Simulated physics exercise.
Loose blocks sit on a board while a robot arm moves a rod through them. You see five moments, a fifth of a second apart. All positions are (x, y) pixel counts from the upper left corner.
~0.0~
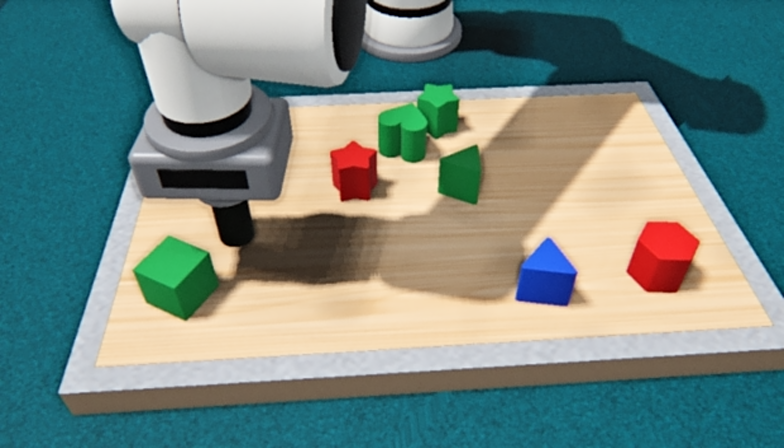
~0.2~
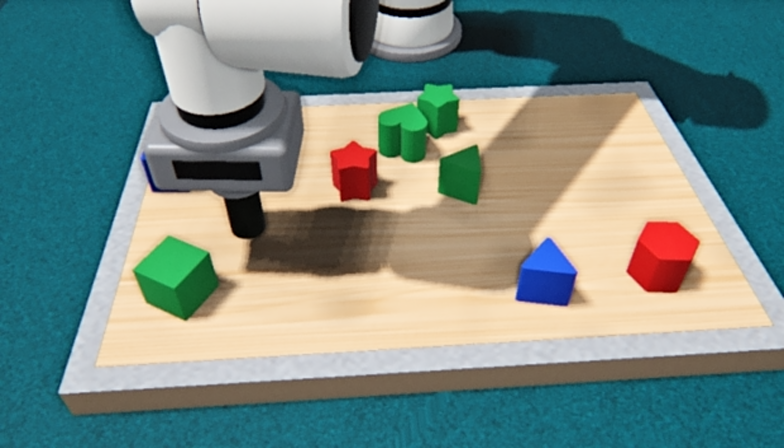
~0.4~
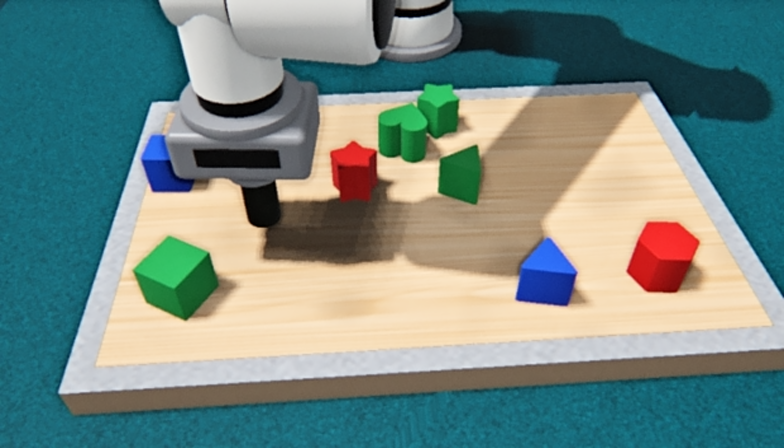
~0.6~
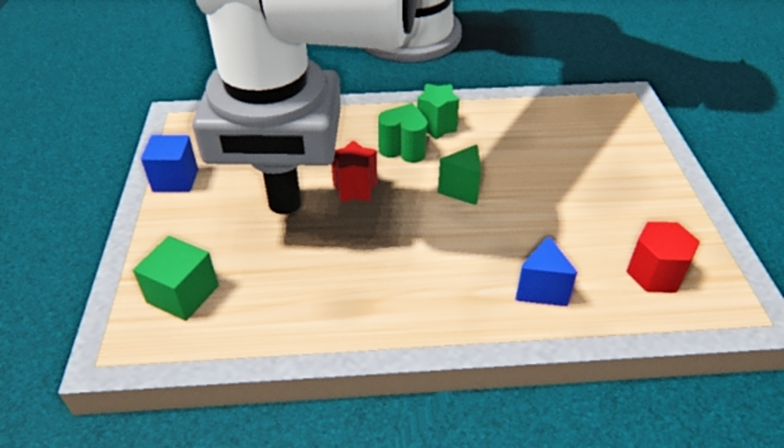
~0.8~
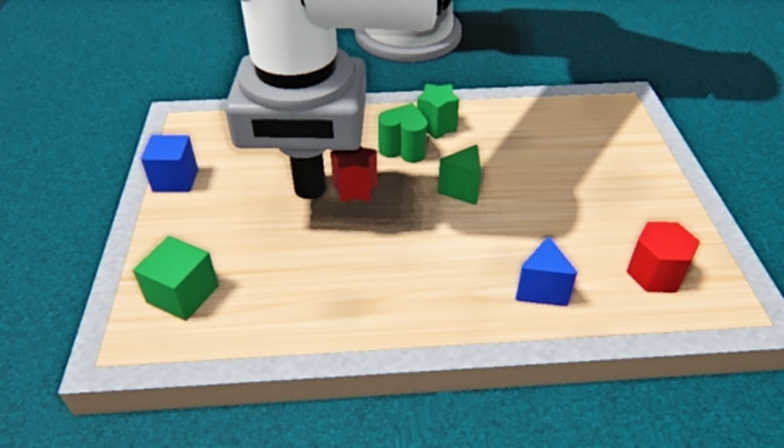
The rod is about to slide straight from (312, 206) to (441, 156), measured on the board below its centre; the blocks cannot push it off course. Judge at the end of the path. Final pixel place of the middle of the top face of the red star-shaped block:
I think it will end close to (471, 115).
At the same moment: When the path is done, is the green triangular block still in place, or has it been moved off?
The push misses it.
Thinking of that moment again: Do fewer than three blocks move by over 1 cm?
I expect not.
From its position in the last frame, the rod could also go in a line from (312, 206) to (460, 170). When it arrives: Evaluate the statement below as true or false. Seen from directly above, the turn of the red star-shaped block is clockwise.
My answer: False.
On the path given first. One third of the way, rod at (358, 171); red star-shaped block at (386, 144).
Two thirds of the way, rod at (401, 155); red star-shaped block at (429, 129); green heart-shaped block at (417, 109), turned 45° anticlockwise; green star-shaped block at (441, 92).
At the end, rod at (442, 139); red star-shaped block at (471, 115); green heart-shaped block at (423, 104), turned 65° anticlockwise; green star-shaped block at (445, 87), turned 15° anticlockwise; green triangular block still.
